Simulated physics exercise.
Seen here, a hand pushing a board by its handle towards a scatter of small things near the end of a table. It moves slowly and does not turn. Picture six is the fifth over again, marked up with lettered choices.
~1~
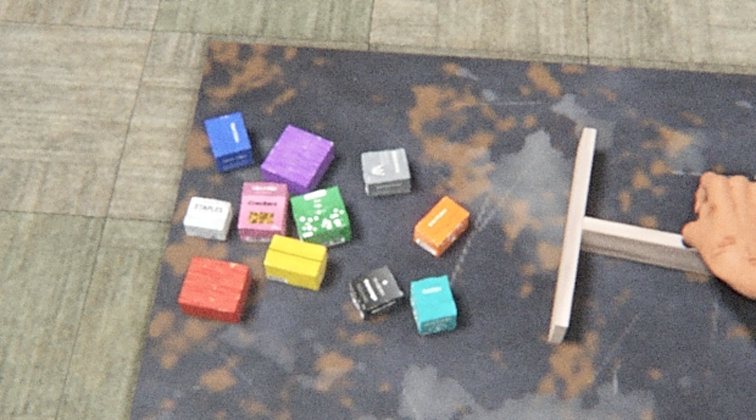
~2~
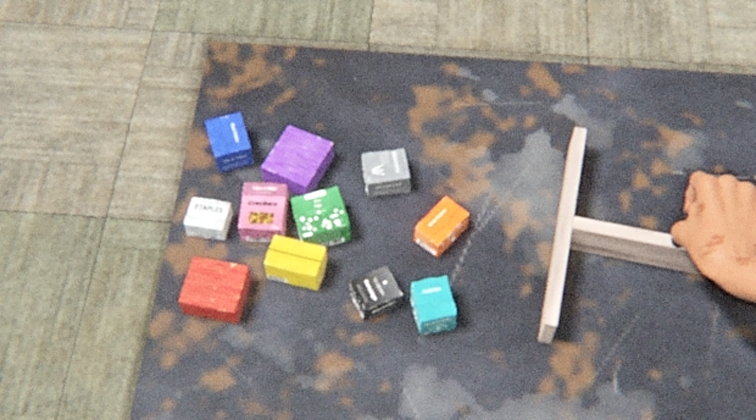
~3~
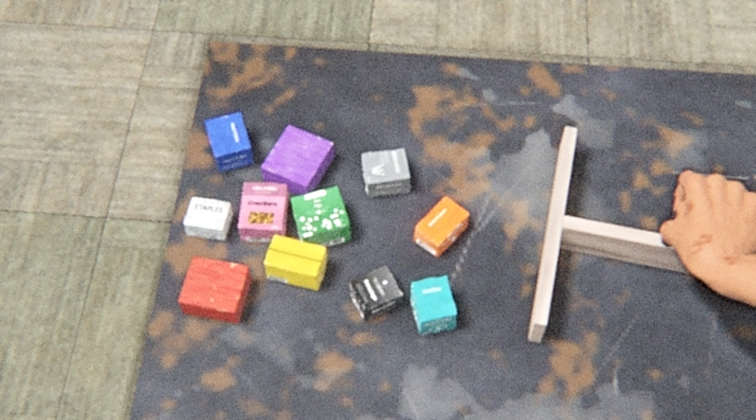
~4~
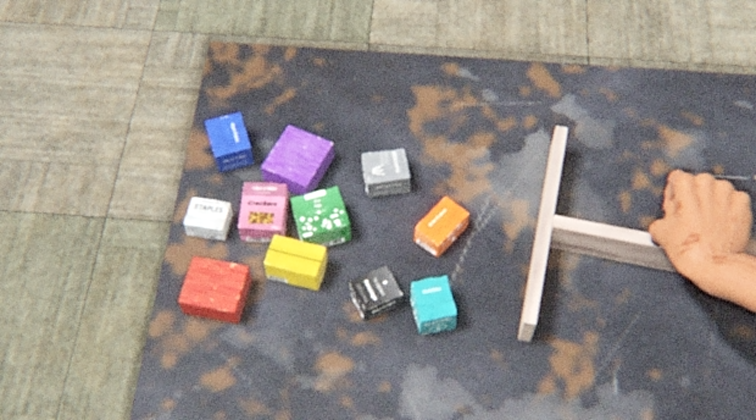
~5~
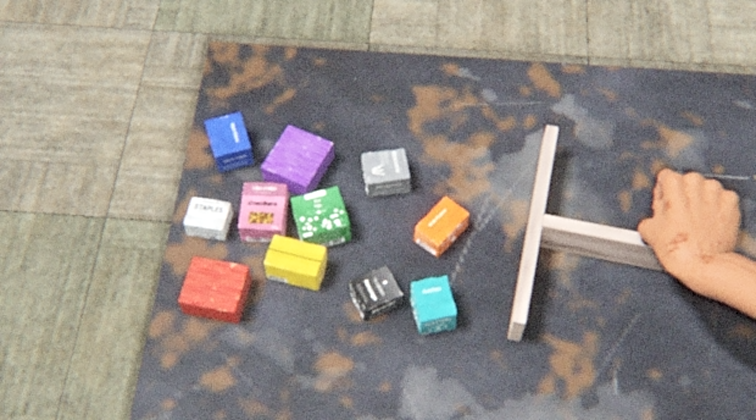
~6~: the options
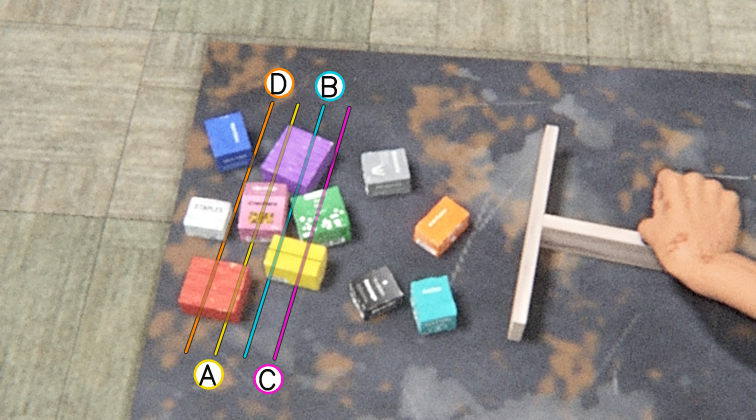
At first, a hand at the right grips the handle of a pale T-shaped board on a dark, blotchy table, with a scatter of colourful small boxes and blocks to the left. The hand then slowly pushes the board left, narrowing the gap, while the scattered things stay still and untouched.
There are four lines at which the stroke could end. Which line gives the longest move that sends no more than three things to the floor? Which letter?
Line B.
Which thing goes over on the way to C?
The white box.
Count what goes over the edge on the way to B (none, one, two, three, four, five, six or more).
By then, one.
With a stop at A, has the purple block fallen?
No.
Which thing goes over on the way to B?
The white box.
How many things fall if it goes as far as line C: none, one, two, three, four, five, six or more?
By then, one.
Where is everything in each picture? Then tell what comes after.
In the first picture, yellow box (296, 263); orange box (442, 227); grey packet (386, 173).
In the second picture, board (567, 221); pink box (265, 213).
In the third picture, board (557, 220); black box (376, 294).
In the fourth picture, board (547, 219); purple block (298, 162).
In the fifth picture, board (537, 219); blue packet (230, 142); red block (216, 290); yellow box (296, 263).
On the copy, A at (260, 221); B at (287, 222); C at (315, 224); D at (232, 219).
On B. First, board (447, 212); turquoise box (403, 300); black box (358, 290).
Then, board (358, 206); white box (204, 217); yellow box (235, 251).
Finally, board (289, 202); white box over the edge; yellow box (171, 240); one fallen.
By contrast, A drops five; C is within the limit but short; D drops seven.
